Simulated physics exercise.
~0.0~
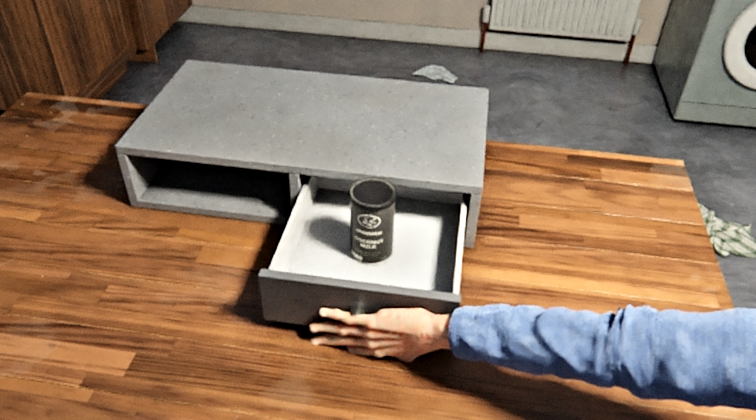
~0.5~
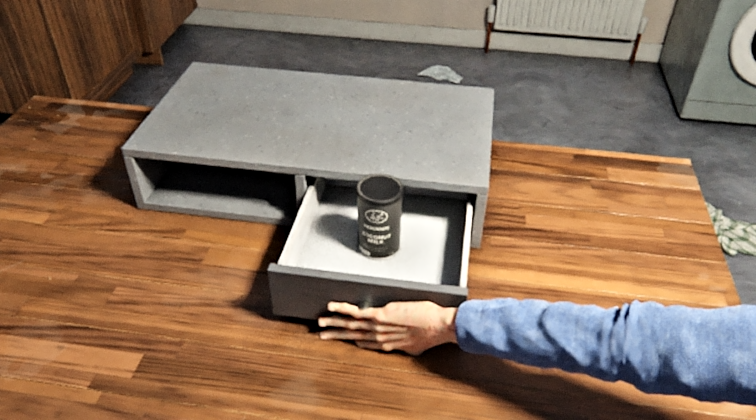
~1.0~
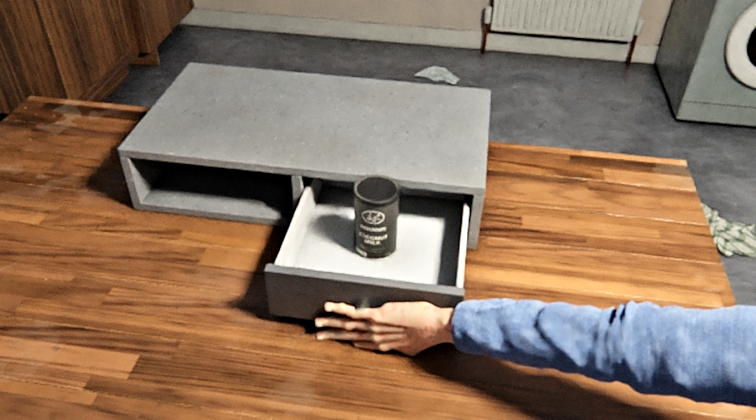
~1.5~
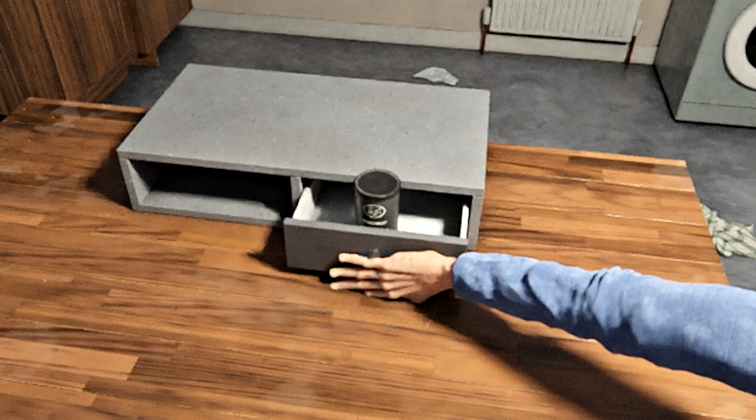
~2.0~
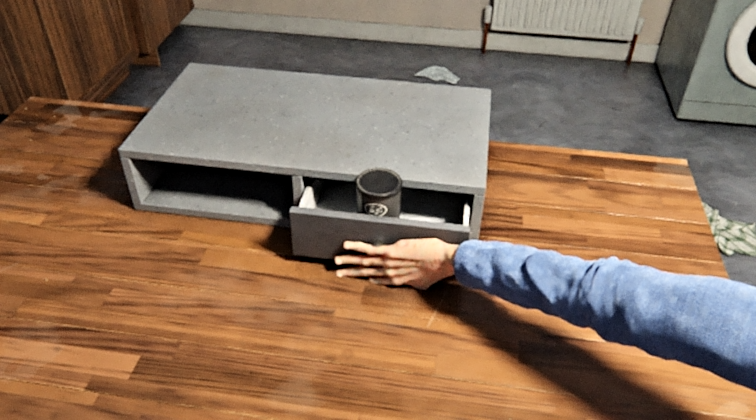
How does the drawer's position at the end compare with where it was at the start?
At the start the drawer is pulled well out towards the viewer, and by the end it sits much further back into the cabinet, though still ajar.
